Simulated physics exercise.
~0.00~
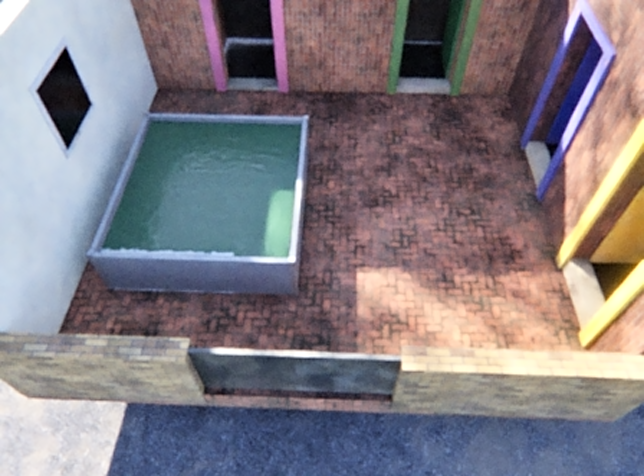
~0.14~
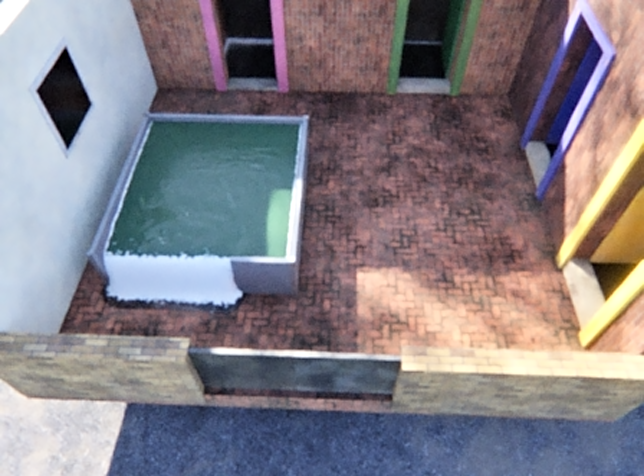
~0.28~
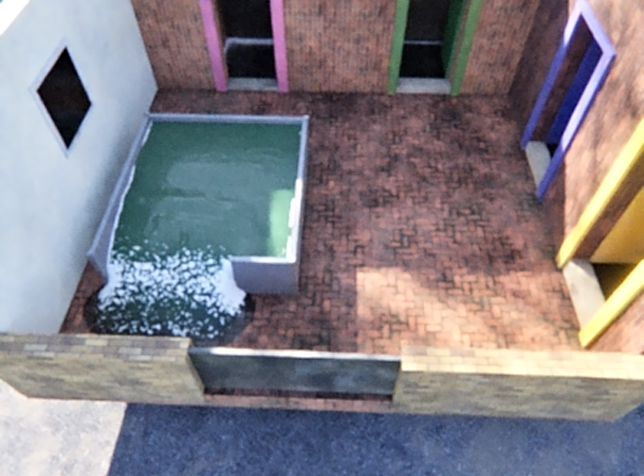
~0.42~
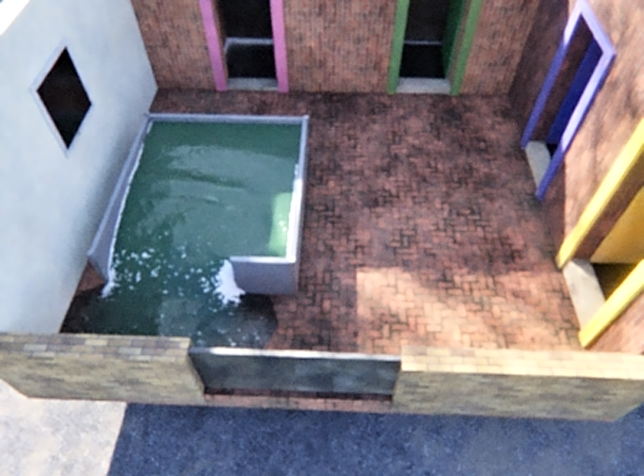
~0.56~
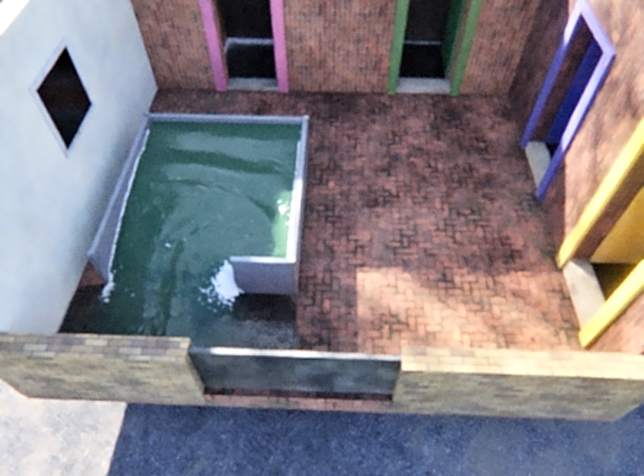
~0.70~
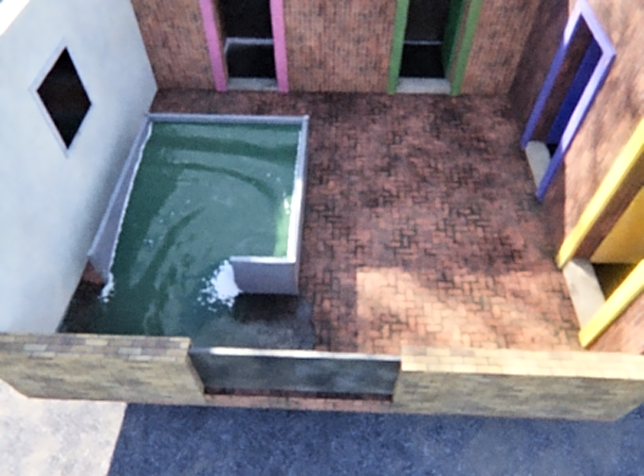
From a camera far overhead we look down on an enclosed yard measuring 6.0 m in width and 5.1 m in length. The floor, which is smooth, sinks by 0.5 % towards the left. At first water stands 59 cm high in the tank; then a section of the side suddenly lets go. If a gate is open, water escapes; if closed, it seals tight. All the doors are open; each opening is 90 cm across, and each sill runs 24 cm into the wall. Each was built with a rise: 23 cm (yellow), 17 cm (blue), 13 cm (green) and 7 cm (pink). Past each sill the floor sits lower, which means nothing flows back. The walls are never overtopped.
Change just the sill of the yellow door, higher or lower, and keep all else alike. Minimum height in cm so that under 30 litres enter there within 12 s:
15 cm.
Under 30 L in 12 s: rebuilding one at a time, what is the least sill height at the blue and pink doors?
You'd want about 8.0 centimetres at blue and about 9.5 centimetres at pink.
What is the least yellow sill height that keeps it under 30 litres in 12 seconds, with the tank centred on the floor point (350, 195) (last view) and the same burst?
At least some 16 centimetres tall.
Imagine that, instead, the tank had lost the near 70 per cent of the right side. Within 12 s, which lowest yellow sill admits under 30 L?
Required height: Approx. 25 cm.
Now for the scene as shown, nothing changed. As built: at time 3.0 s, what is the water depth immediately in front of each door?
Yellow door 18 cm, blue door 0 cm, green door 0 cm, pink door 2 cm.
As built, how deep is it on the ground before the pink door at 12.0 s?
You'd measure close to 15.5 cm there.
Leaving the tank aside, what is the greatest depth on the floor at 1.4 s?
Roughly 62 cm.
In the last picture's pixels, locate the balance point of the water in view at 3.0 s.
At about (225, 248).
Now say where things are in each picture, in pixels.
The first picture shows still water, 59 cm deep, in the tank at (212, 183); the yellow door at (611, 250) is dry.
In the second picture, the gap is at (173, 278), the front 0.2 m out at (157, 303); the back of the tank holds 59 cm.
In the third picture, the front is at a hidden place, 0.7 m from the gap at (173, 279); 1.0 m2 of floor is wet, 59 cm left at the back.
In the fourth picture, the gap is at (173, 280), the front 1.1 m out at a hidden place; the back of the tank holds 59 cm.
In the fifth picture, the front is at a hidden place, 1.2 m from the gap at (173, 280); 2.5 m2 of floor is wet, 59 cm left at the back.
In the sixth picture, the gap is at (173, 279), the front 1.4 m out at a hidden place; the back of the tank holds 58 cm; 3.3 m in a straight line remain to the yellow door at (611, 250).
After 1.4 s water covers 15 % of the floor, deepest (62 cm) near (46, 367); it has not reached the yellow door.
After 3.0 s water covers 55 % of the floor, deepest (44 cm) near (158, 90); 18 cm at the yellow door, 0 litres in over its 23 cm sill.
After 12.0 s water covers 100 % of the floor, deepest (18 cm) near (122, 179); 10 cm at the yellow door, 0 litres in over its 23 cm sill.
At the yellow door as built, the water arrived by 2.4 s and peaked near 23 cm at 3.4 s.
With a sill of 14 cm, 46 litres would have come in within the 12 s; with 19 cm, 7 litres. So under 30 litres takes about 15 cm.
